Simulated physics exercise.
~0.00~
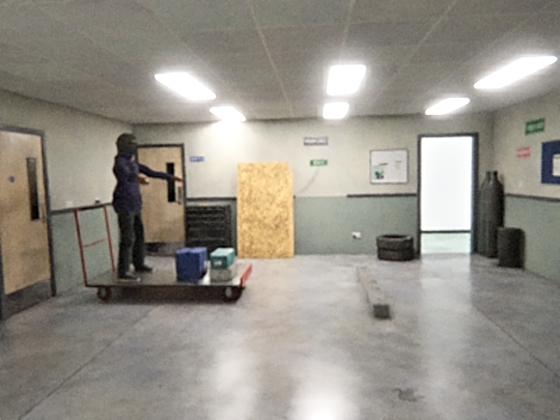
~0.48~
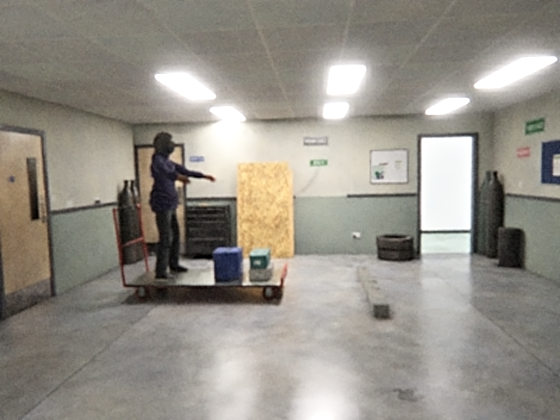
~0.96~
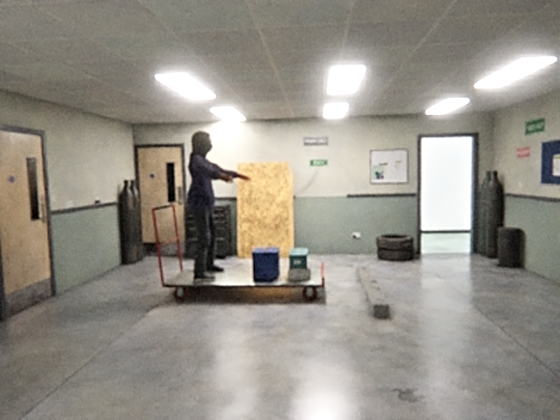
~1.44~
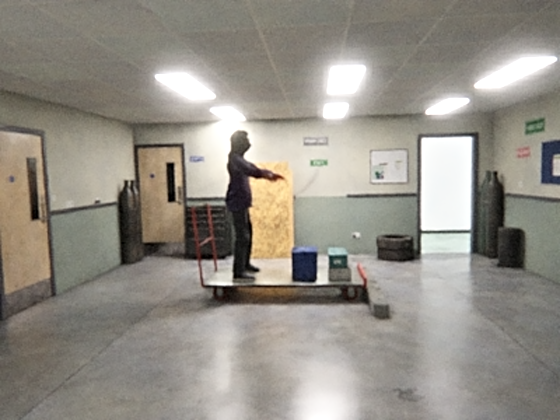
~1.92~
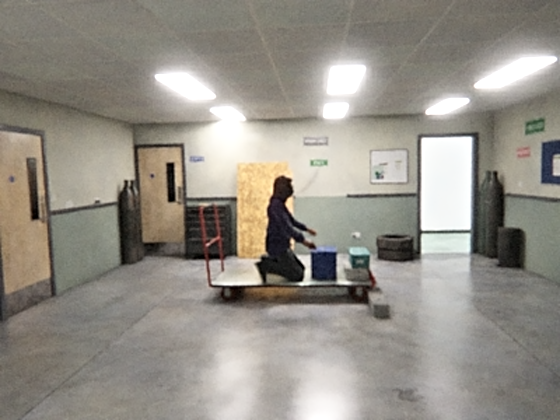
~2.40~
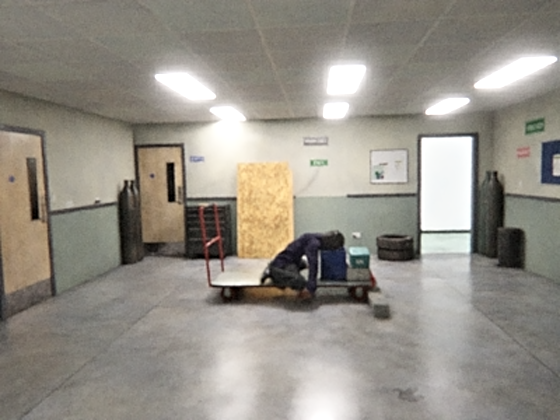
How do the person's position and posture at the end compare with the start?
At the start the person stands upright on the trolley at the left of the room with arms held out. By the end they are further right, near the kerb, slumped forward and low on the deck beside the blue parcel.
